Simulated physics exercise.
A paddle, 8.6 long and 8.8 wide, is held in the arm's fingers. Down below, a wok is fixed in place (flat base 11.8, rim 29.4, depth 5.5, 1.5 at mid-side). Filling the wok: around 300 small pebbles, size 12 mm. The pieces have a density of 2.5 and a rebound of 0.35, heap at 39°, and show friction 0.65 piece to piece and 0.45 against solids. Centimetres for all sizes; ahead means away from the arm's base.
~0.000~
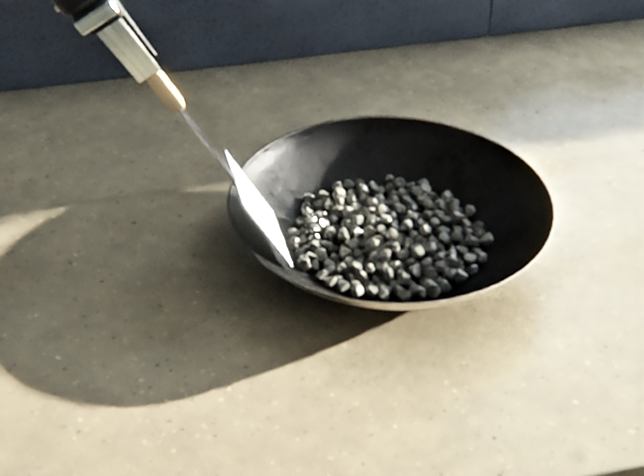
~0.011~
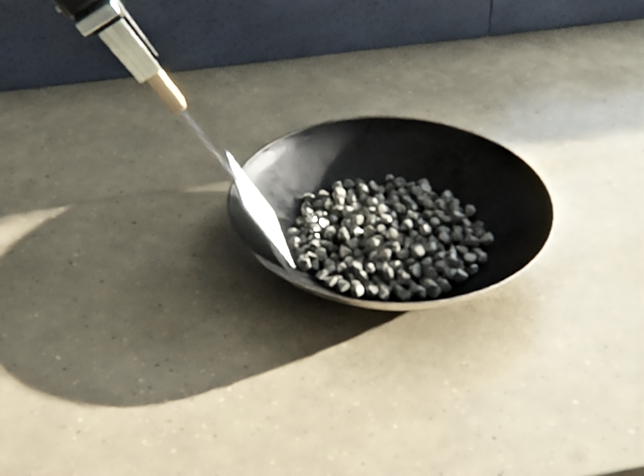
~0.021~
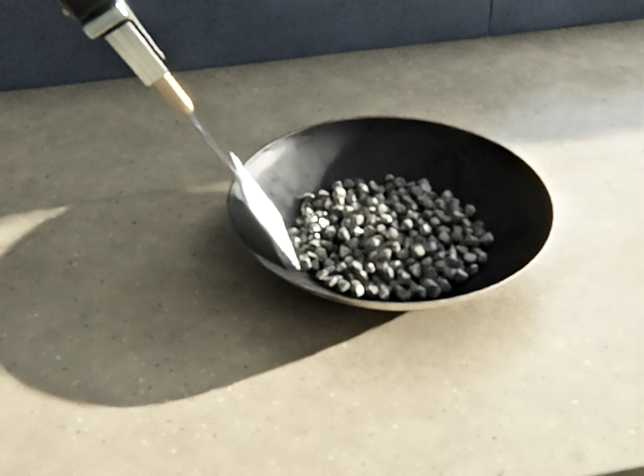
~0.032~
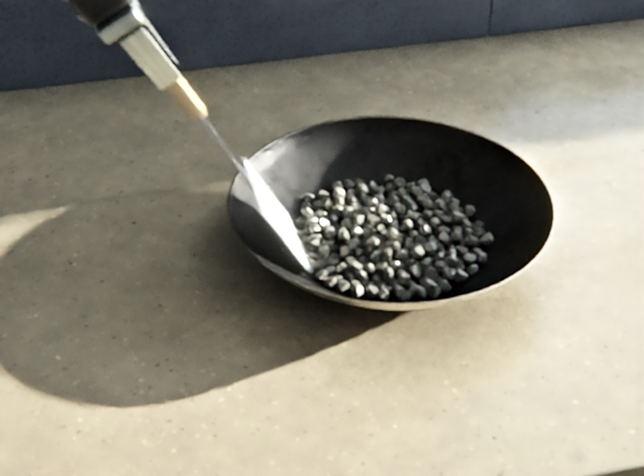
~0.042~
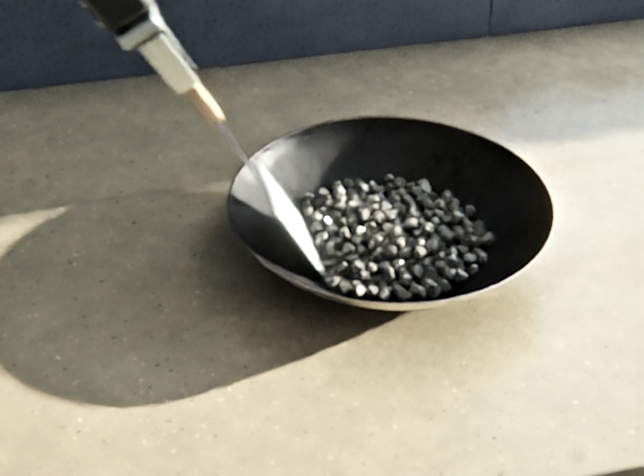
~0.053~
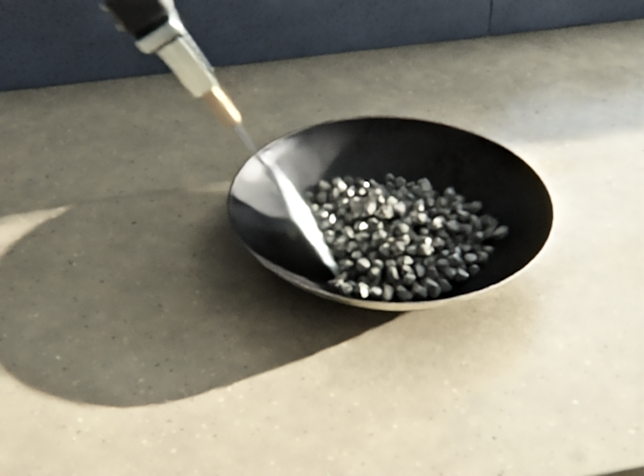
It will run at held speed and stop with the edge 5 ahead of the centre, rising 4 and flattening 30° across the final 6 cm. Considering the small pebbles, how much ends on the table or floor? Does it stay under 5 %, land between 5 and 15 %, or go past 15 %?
It lands between 5 and 15 %.
By 0.08 s, sloping 61°, highest piece 8 above the table; 297 in the wok.
By 0.10 s, sloping 52°, highest piece 12 above the table; 293 in the wok, 4 on the blade or in flight.
By 0.32 s, sloping 31°, highest piece 31 above the table; 275 in the wok, 14 on the table or floor, 8 on the blade or in flight.
By 1.37 s, sloping 31°, highest piece 6 above the table; 275 in the wok, 22 on the table or floor.
Final count, 275 in the wok, 22 on the table or floor. That is 7 % on the table or floor.
